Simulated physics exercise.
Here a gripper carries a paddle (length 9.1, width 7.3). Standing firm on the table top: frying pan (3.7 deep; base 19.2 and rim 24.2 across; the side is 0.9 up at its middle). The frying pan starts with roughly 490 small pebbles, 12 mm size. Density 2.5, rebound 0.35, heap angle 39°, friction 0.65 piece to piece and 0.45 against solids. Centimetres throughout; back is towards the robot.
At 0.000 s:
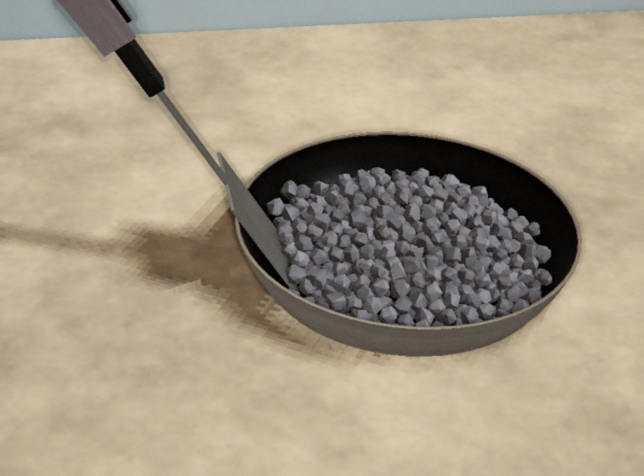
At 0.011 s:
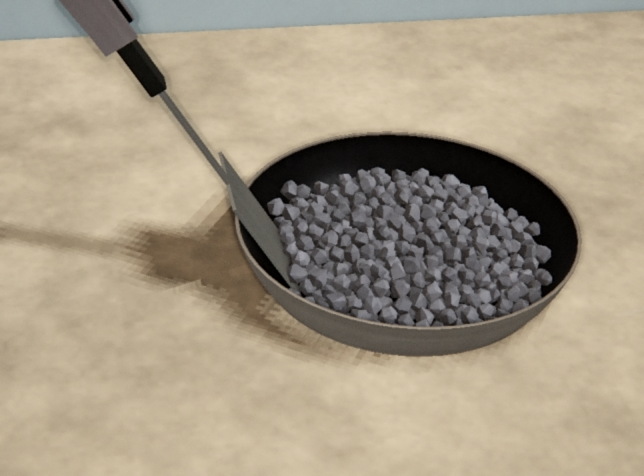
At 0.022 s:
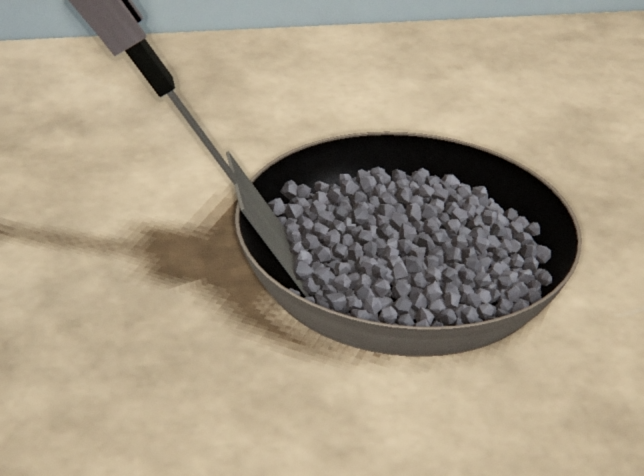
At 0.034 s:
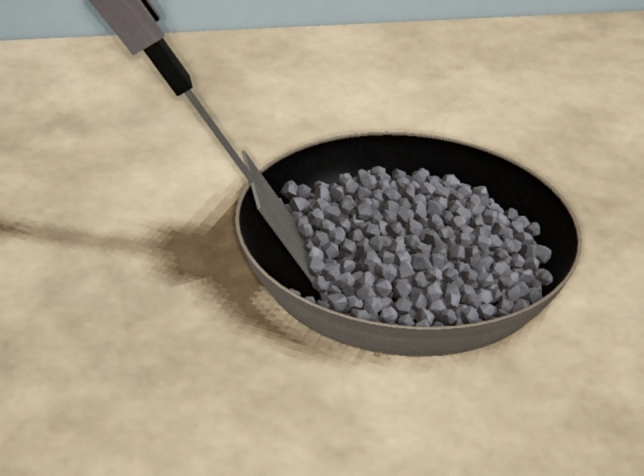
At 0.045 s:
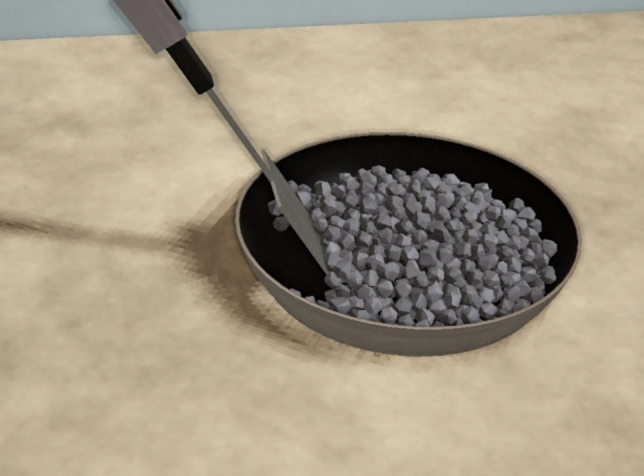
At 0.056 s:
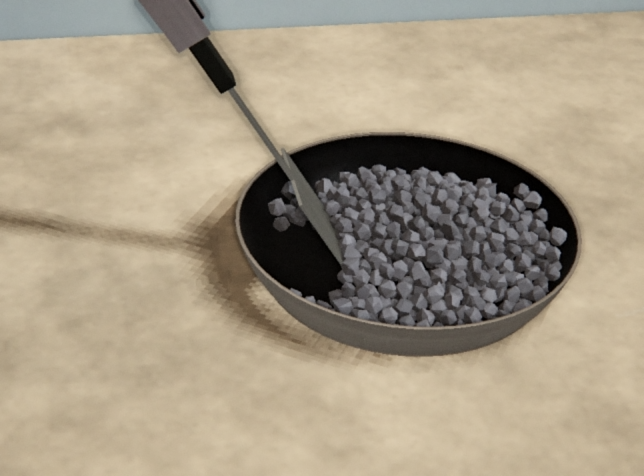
Robot gripper holding a paddle, sliding its blade rightward through grey pebbles in a dark frying pan, pushing them from the left side.
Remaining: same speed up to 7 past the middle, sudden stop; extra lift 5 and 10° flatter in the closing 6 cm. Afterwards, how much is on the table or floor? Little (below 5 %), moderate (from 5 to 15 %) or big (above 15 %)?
A big share, above 15 %, ends on the table or floor.
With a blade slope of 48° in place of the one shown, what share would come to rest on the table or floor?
It would be near 30 per cent.
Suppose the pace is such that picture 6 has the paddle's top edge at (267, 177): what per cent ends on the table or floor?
Some 20 per cent.
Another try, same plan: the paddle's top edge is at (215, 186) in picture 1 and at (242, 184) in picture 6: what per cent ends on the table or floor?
About 10 per cent.
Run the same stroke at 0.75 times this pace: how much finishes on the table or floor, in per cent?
About 15 per cent.
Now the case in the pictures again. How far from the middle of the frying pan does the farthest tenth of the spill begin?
About 50 cm.
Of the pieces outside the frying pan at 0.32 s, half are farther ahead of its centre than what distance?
Some 24 cm.
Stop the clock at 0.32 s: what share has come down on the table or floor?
Roughly 15 per cent.
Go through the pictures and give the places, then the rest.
In the first frame, paddle top edge at (225, 180), sloping 59°; upper third of the load around (403, 235), from x 275 to 545, top at y 175; 487 in the frying pan.
In the second frame, paddle top edge at (227, 180), sloping 59°; upper third of the load around (403, 235), from x 275 to 545, top at y 175.
In the third frame, paddle top edge at (234, 179), sloping 59°; upper third of the load around (403, 234), from x 275 to 545, top at y 175.
In the fourth frame, paddle top edge at (251, 178), sloping 59°; upper third of the load around (403, 232), from x 275 to 545, top at y 175.
In the fifth frame, paddle top edge at (271, 177), sloping 59°; upper third of the load around (404, 229), from x 275 to 550, top at y 175.
In the sixth frame, paddle top edge at (291, 176), sloping 59°; upper third of the load around (415, 225), from x 280 to 555, top at y 170; 487 in the frying pan.
By 0.08 s, sloping 59°, highest piece 7 above the table; 487 in the frying pan.
By 0.11 s, sloping 56°, highest piece 8 above the table; 484 in the frying pan, 3 on the blade or in flight.
By 0.32 s, sloping 49°, highest piece 13 above the table; 376 in the frying pan, 64 on the table or floor, 47 on the blade or in flight.
By 1.37 s, sloping 49°, highest piece 4 above the table; 376 in the frying pan, 111 on the table or floor.
Final count, 376 in the frying pan, 111 on the table or floor. That is 23 % on the table or floor.
